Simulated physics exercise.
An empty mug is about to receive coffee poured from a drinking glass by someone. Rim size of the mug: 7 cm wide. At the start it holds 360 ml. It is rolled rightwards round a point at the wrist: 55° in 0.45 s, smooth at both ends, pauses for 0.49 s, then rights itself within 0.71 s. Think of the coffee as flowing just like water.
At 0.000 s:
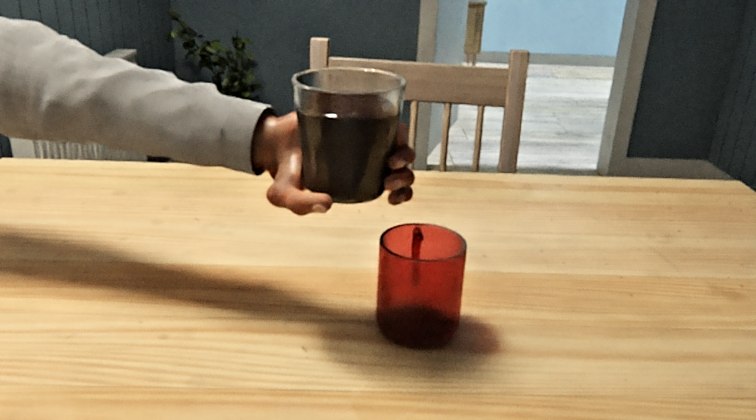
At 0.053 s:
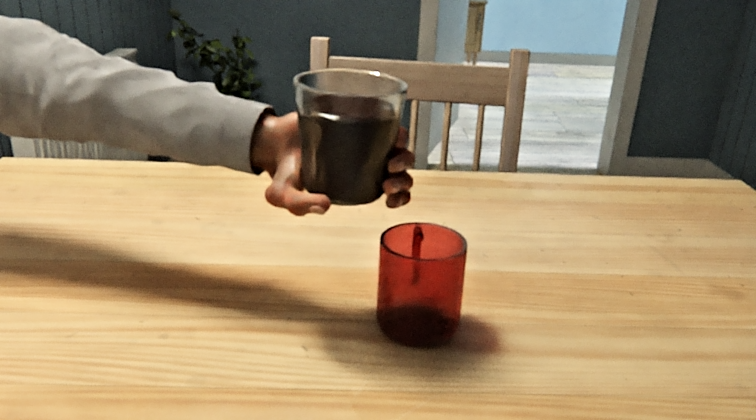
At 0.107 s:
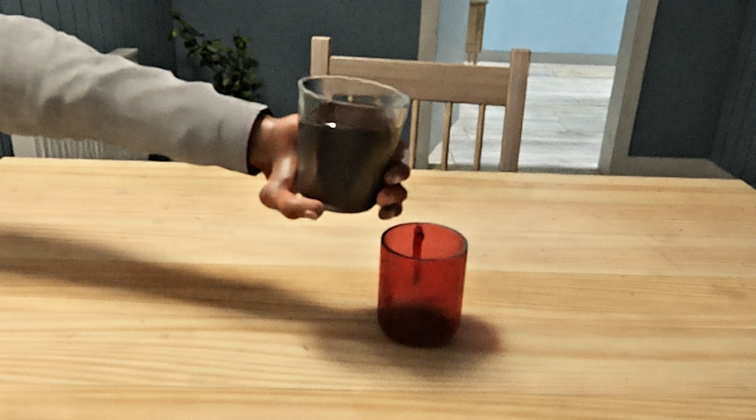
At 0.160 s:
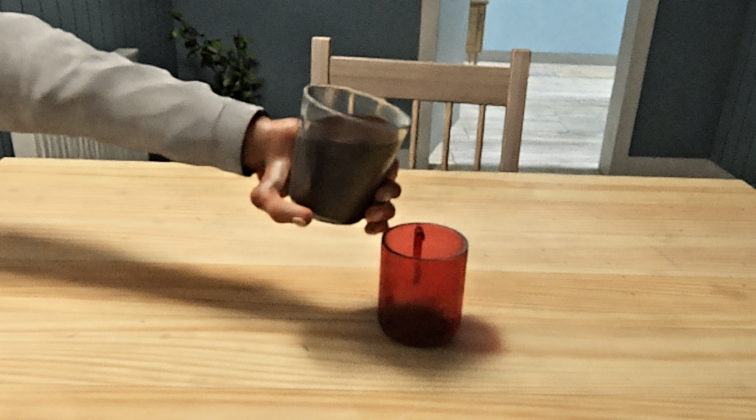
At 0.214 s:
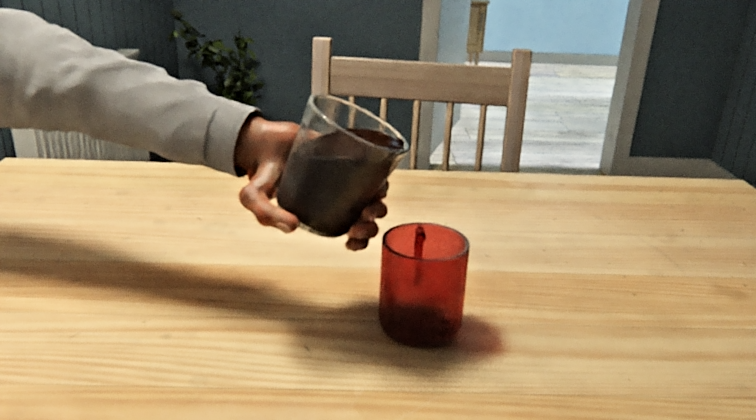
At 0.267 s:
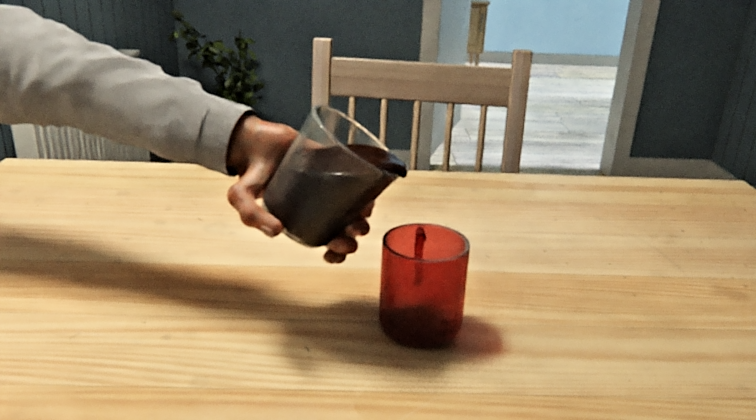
A hand holding a glass of dark coffee tilts it rightwards above a red mug.
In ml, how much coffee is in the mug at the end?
About 130 ml.
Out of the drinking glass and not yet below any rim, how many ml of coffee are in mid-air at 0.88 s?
Roughly 5 ml is airborne.
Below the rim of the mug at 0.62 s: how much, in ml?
Some 50 ml.
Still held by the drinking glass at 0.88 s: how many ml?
It still holds some 230 ml, I'd say.
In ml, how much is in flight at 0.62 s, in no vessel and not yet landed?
Close to 30 ml.
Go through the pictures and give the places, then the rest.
The first frame shows tilt 0°; pouring edge (404, 84); surface from (316, 100) to (383, 101); the mug's rim runs from (381, 242) to (465, 244).
The second frame shows tilt 2°; pouring edge (406, 88); surface from (315, 102) to (384, 103).
The third frame shows tilt 7°; pouring edge (408, 102); surface from (315, 112) to (384, 114).
The fourth frame shows tilt 15°; pouring edge (409, 123); surface from (312, 128) to (388, 126).
The fifth frame shows tilt 25°; pouring edge (406, 149); surface from (301, 147) to (390, 140).
The sixth frame shows tilt 35°; pouring edge (399, 172); surface from (290, 163) to (385, 157); 1 per cent is over the edge.
Then, 0.62 s in, the tilt is 55° and the mug has 50 ml, the drinking glass 275 ml, and 0 ml is on the table top.
Then, 0.88 s in, the tilt is 55° and the mug has 110 ml, the drinking glass 235 ml, and 5 ml is on the table top.
Then, 1.14 s in, the tilt is 45° and the mug has 130 ml, the drinking glass 220 ml, and 5 ml is on the table top.
Then, 1.44 s in, the tilt is 11° and the mug has 130 ml, the drinking glass 220 ml, and 5 ml is on the table top.
Finally, the mug has 130 ml, the drinking glass 220 ml, and 5 ml is on the table top.
